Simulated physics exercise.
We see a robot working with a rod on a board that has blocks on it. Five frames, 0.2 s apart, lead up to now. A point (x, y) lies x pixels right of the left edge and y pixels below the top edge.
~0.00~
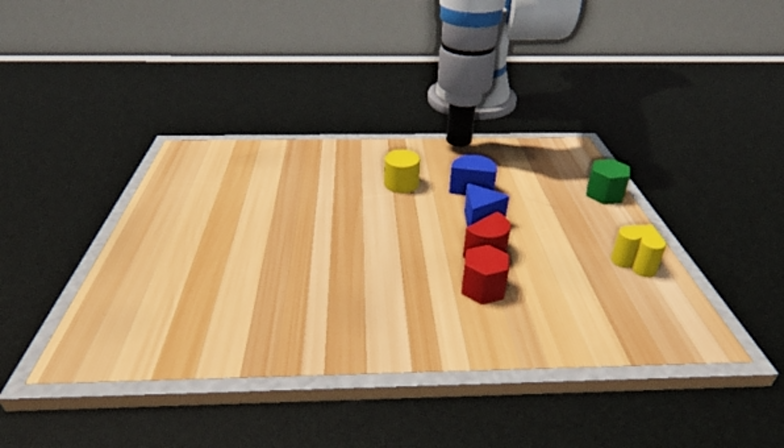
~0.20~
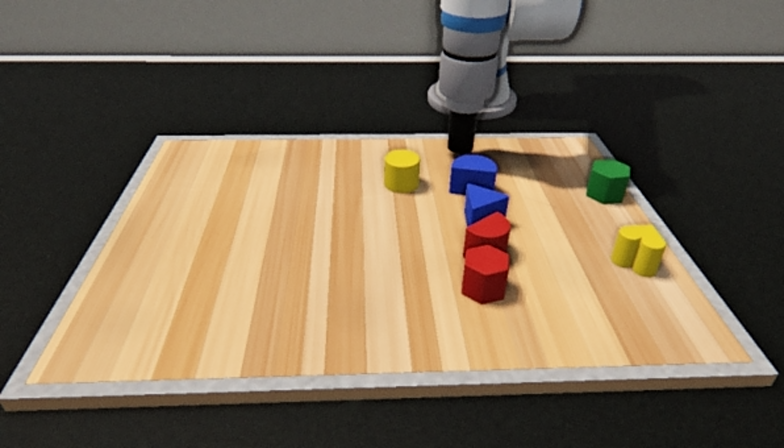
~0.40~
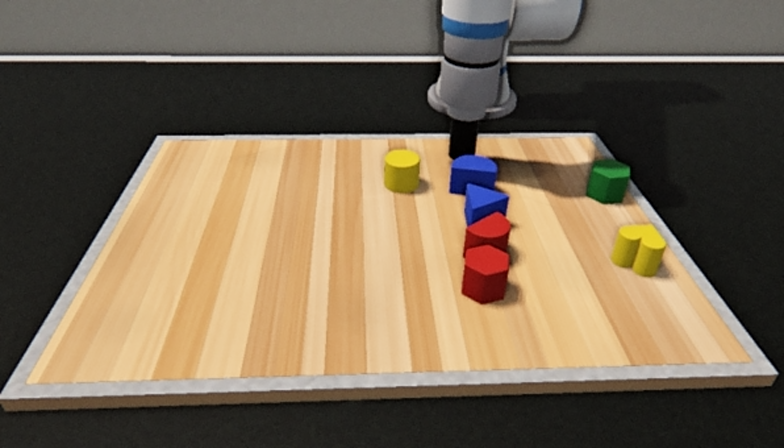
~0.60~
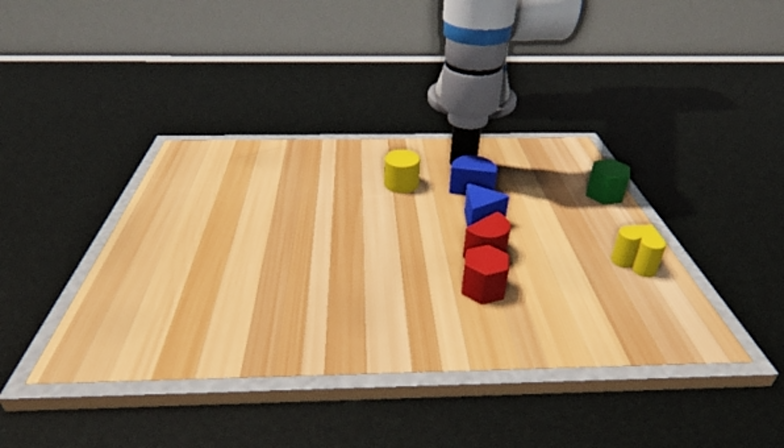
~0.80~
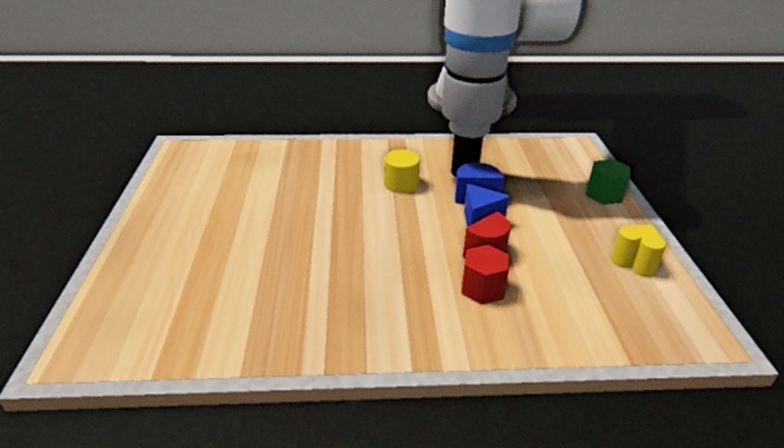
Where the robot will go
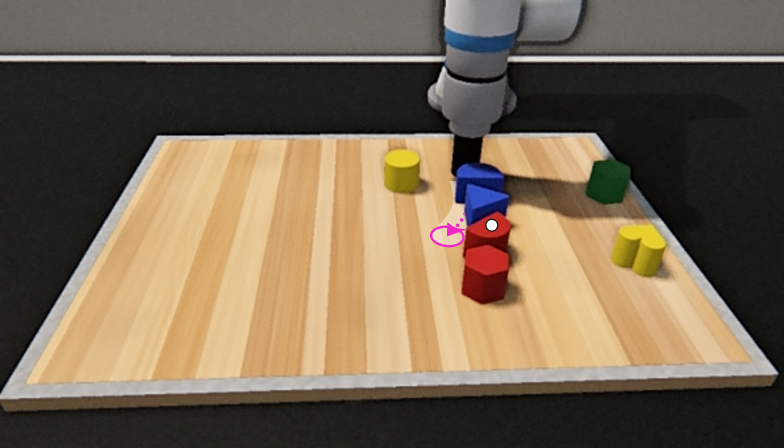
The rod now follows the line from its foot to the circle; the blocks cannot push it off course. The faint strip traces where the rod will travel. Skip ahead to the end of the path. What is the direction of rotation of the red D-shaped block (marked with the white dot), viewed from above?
It goes anticlockwise.
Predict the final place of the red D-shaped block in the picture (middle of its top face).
Answer: (520, 247).
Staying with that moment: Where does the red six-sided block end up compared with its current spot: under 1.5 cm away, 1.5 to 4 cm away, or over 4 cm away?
Shift: 1.5 to 4 cm.
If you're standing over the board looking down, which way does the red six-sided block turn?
Answer: With the clock.
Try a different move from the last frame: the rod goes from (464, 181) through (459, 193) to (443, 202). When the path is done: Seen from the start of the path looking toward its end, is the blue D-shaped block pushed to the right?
My answer is no.
Drawn move, from (464, 181) via (468, 199) and (463, 218), ending at (447, 236); the dot is on the red D-shaped block.
What follows on the original path. One third of the way, rod at (469, 191); blue D-shaped block at (483, 190); blue triangular block at (486, 205), turned 25° anticlockwise; red D-shaped block at (495, 229).
Two thirds of the way, rod at (464, 210); blue D-shaped block at (480, 209); blue triangular block at (487, 227), turned 30° anticlockwise; red six-sided block at (492, 268), turned 35° clockwise; red D-shaped block at (509, 243), turned 20° anticlockwise.
At the end, rod at (448, 228); blue D-shaped block at (471, 227), turned 20° anticlockwise; blue triangular block at (489, 244), turned 50° anticlockwise; red six-sided block at (495, 274), turned 50° clockwise; red D-shaped block at (520, 247), turned 40° anticlockwise.
